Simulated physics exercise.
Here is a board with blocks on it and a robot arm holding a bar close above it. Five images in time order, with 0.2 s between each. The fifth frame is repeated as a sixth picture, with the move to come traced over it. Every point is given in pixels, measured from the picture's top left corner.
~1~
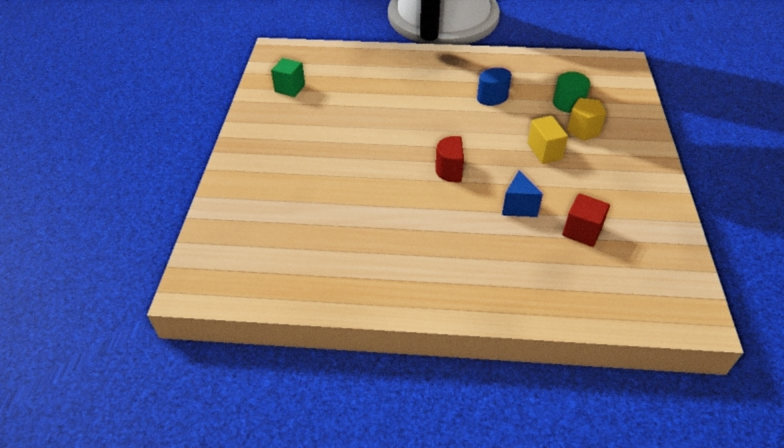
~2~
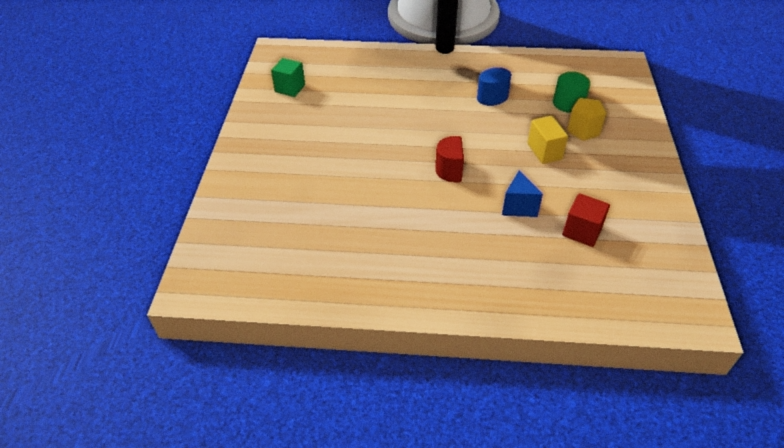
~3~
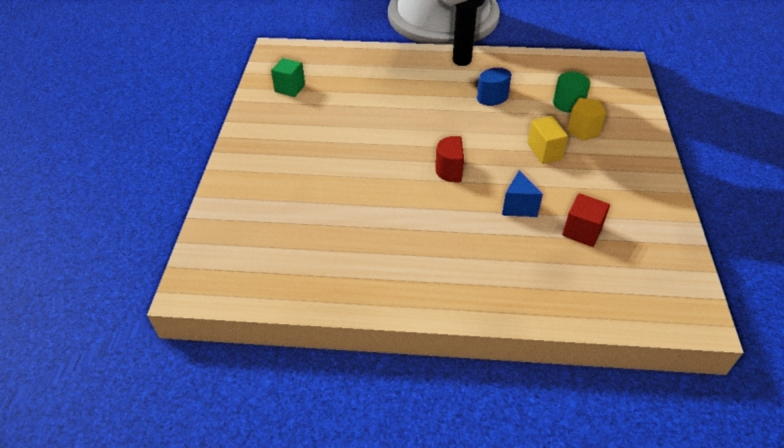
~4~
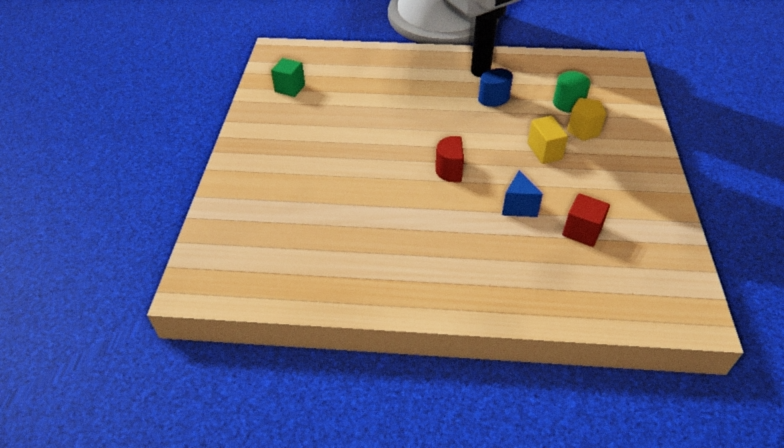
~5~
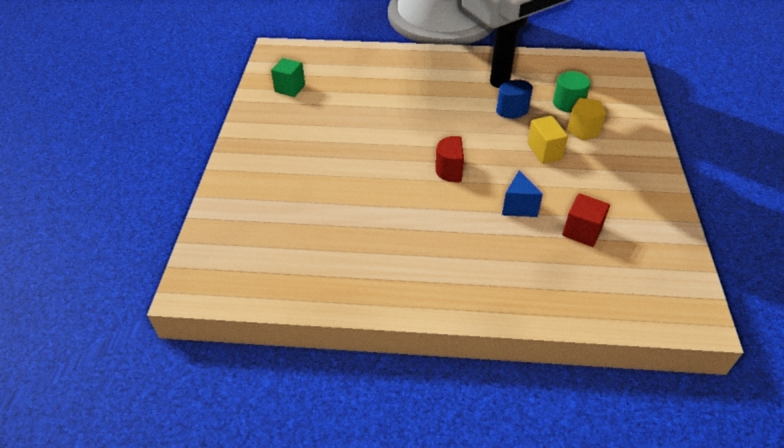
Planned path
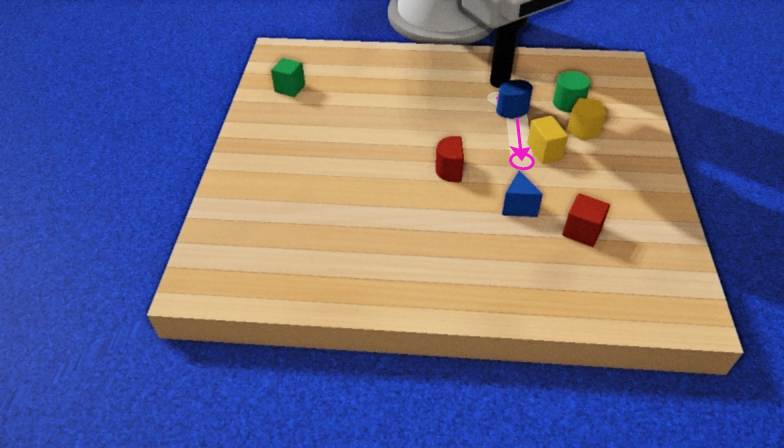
On a wooden board, a robot arm's black bar moves right and nudges the blue rounded block.
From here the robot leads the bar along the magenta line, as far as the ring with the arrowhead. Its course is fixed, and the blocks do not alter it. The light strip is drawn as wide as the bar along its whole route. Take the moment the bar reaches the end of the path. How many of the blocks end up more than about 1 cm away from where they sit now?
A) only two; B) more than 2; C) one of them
Letter A.
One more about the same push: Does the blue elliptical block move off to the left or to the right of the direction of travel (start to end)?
The shift goes left.
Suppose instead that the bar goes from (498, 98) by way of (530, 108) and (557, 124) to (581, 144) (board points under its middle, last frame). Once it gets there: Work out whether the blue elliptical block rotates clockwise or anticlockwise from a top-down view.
The sense of turning is clockwise.
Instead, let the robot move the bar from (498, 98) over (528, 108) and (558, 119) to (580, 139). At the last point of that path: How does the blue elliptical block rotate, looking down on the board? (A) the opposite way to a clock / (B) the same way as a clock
B: The same way as a clock.
The drawn path runs from (498, 98) via (517, 115) and (519, 137), ending at (522, 161).
The first path, step by step. One third of the way, bar (519, 101); blue elliptical block (539, 103), turned 15° anticlockwise.
Two thirds of the way, bar (522, 123); blue elliptical block (549, 112), turned 60° anticlockwise; yellow rectangular block (560, 136), turned 20° clockwise.
At the end, bar (525, 147); blue elliptical block (549, 112), turned 60° anticlockwise; yellow rectangular block (560, 136), turned 20° clockwise; green circular block not moved; yellow pentagonal block not moved.
